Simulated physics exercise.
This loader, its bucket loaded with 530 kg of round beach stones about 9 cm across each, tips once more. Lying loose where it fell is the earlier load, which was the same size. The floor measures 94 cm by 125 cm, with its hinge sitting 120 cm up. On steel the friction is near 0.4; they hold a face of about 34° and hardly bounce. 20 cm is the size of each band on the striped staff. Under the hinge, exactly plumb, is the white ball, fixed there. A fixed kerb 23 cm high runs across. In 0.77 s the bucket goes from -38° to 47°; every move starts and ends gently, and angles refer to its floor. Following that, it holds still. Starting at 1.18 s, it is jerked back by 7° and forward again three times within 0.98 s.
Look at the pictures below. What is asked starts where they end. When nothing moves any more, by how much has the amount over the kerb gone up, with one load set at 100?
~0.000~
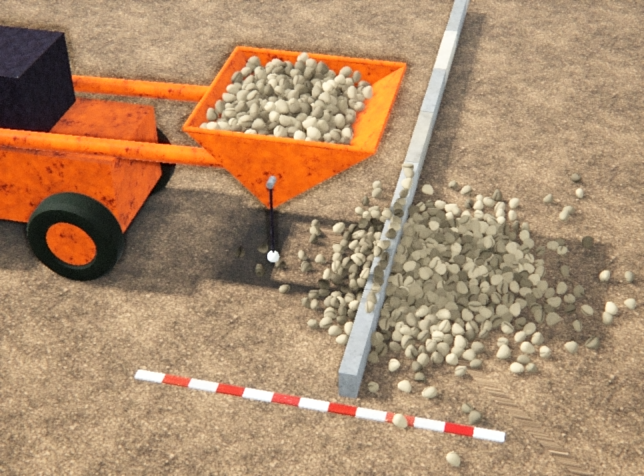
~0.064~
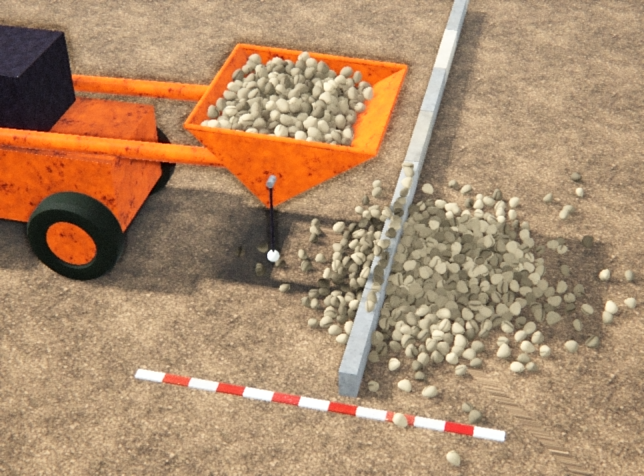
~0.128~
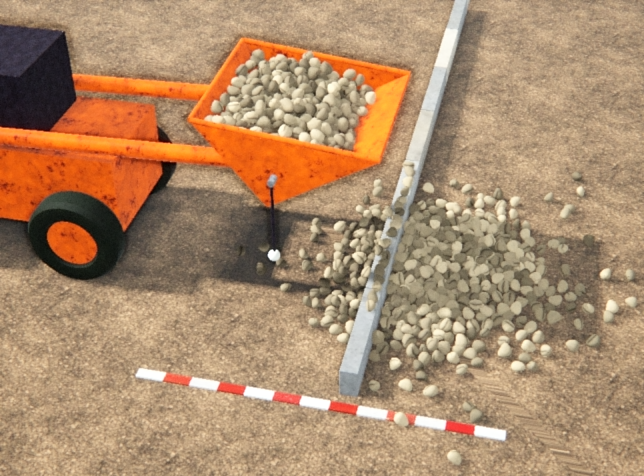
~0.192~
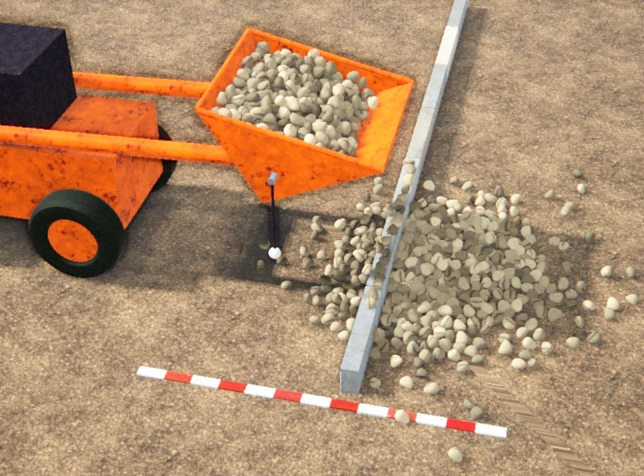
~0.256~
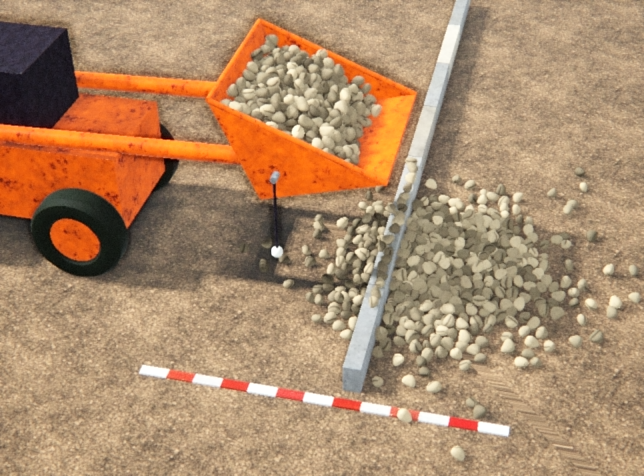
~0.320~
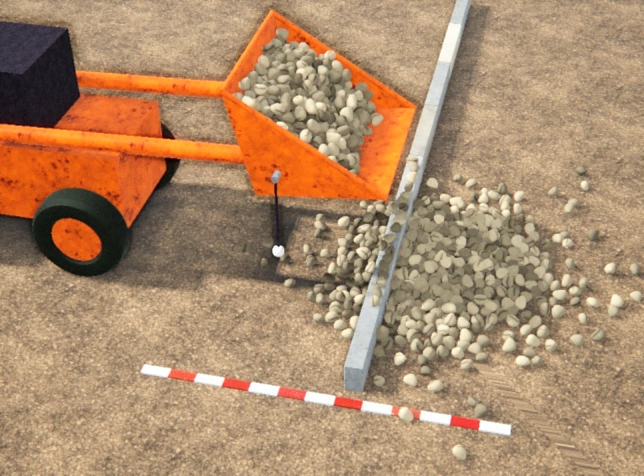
It has gone up by about 53 per cent of a load.
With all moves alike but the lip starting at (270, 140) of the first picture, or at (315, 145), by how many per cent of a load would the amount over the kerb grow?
Roughly 0 and 5 percent, in that order.
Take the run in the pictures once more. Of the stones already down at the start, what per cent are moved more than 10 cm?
I'd put it at about 15 per cent.
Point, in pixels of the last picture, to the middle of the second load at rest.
Middle: Approx. (402, 253) px.
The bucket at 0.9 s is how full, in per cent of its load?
Around 60 per cent of the load is still inside.
After 0.6 s the floor is at 34°; in per cent of one load, 100 in the bucket, 19 on this side of the kerb, 82 over the kerb; the foremost stones are past the picture's edge.
After 0.9 s the floor is at 47°; in per cent of one load, 58 in the bucket, 58 on this side of the kerb, 84 over the kerb; the foremost stones are past the picture's edge.
After 2.6 s the floor is at 47°; in per cent of one load, 0 in the bucket, 66 on this side of the kerb, 134 over the kerb; the foremost stones are past the picture's edge.
After 5.4 s the floor is at 47°; in per cent of one load, 0 in the bucket, 66 on this side of the kerb, 134 over the kerb; the foremost stones are past the picture's edge. Net gain over the kerb, 53.
